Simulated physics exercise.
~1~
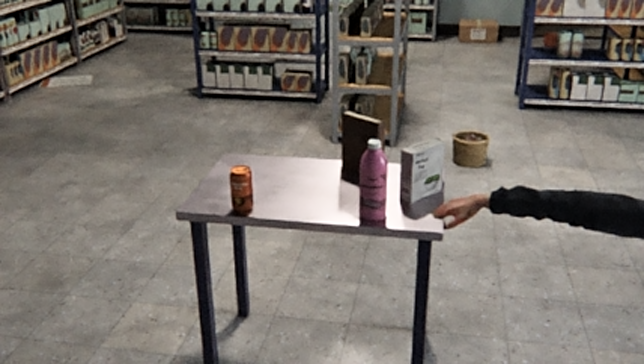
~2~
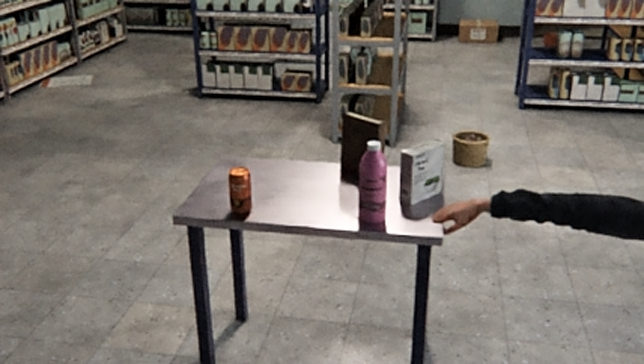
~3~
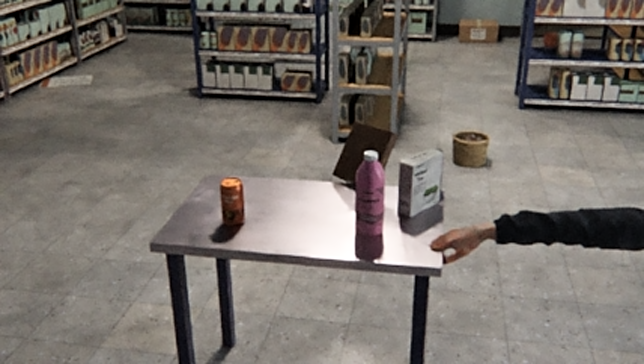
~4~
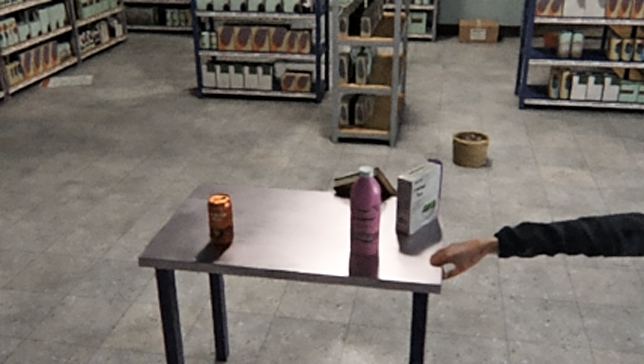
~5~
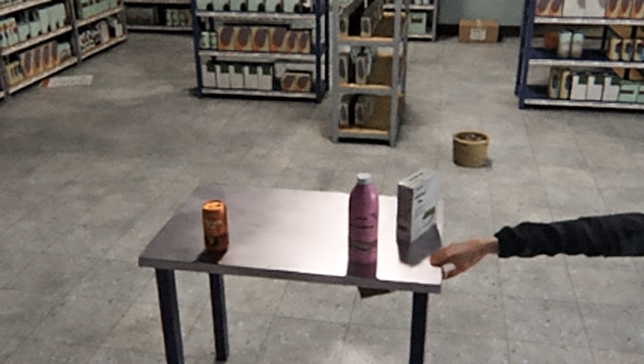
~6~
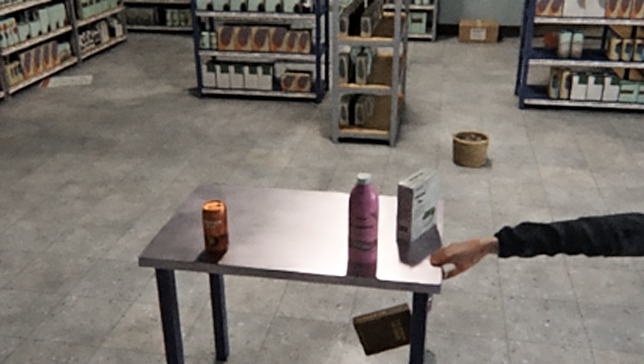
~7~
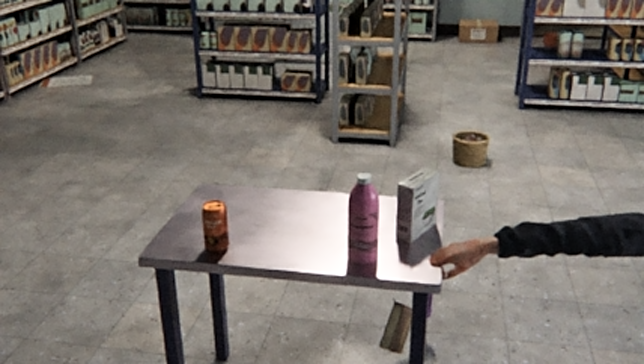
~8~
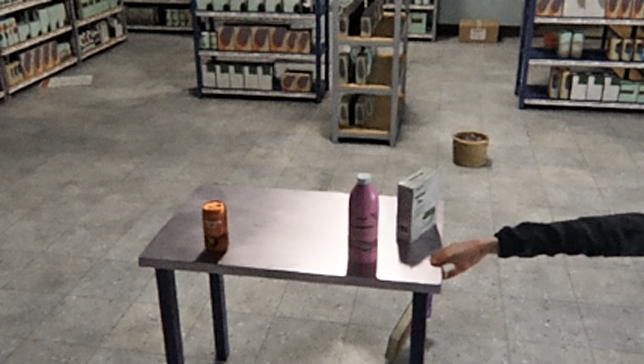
At first, an orange can, a pink bottle, a white packet and a brown book stand on a light table, with a hand at its right edge. The table slides towards the viewer and slightly left, with the hand staying at its corner. As it moves, the brown book tips backwards and drops off the far side, and a purple can, mostly hidden from view, also goes over. The table stops, and the book tumbles into sight beneath it, turning near the right leg. Finally the book and purple can are off the table, while the orange can, bottle and packet remain on top.
